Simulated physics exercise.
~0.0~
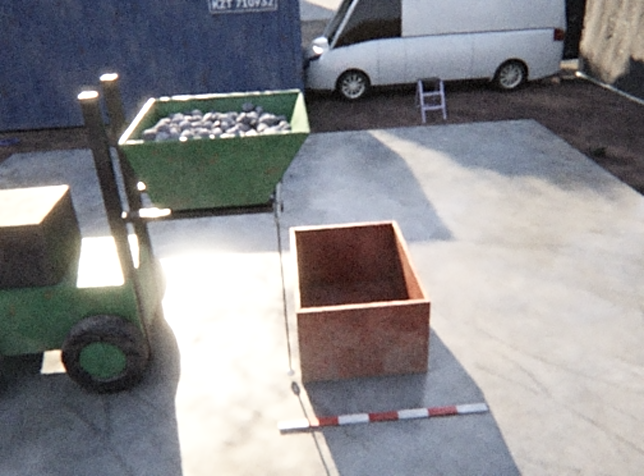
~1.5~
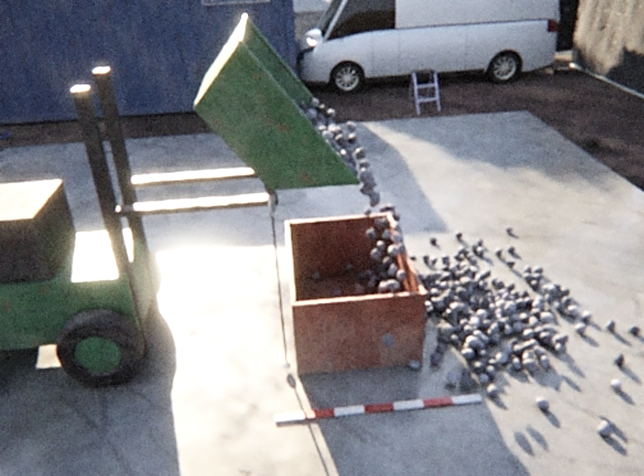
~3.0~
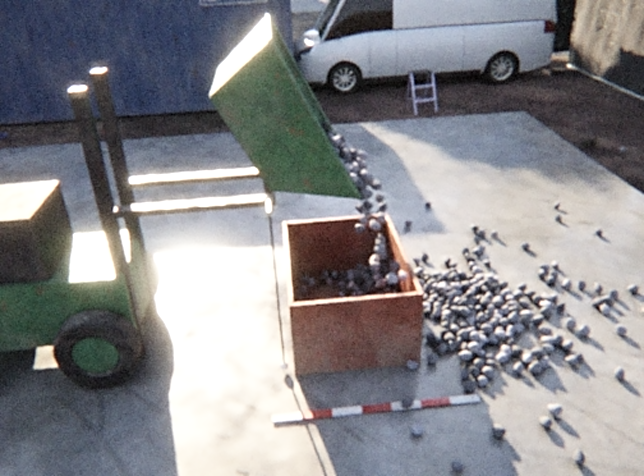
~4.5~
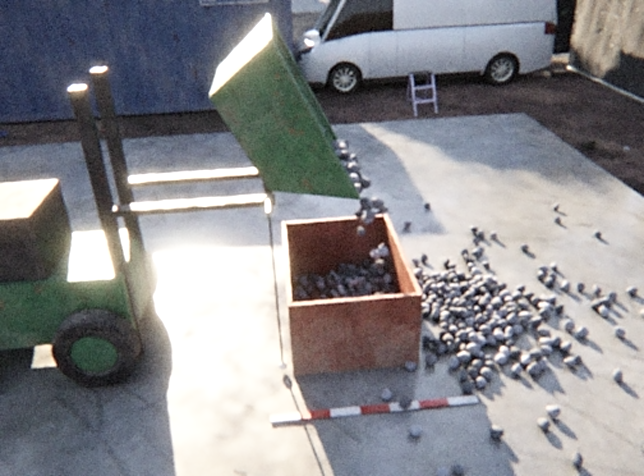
Green forklift skip tipping grey cobbles rightward, many scattering beyond the rust-coloured bin, the rest still pouring into it at the end.
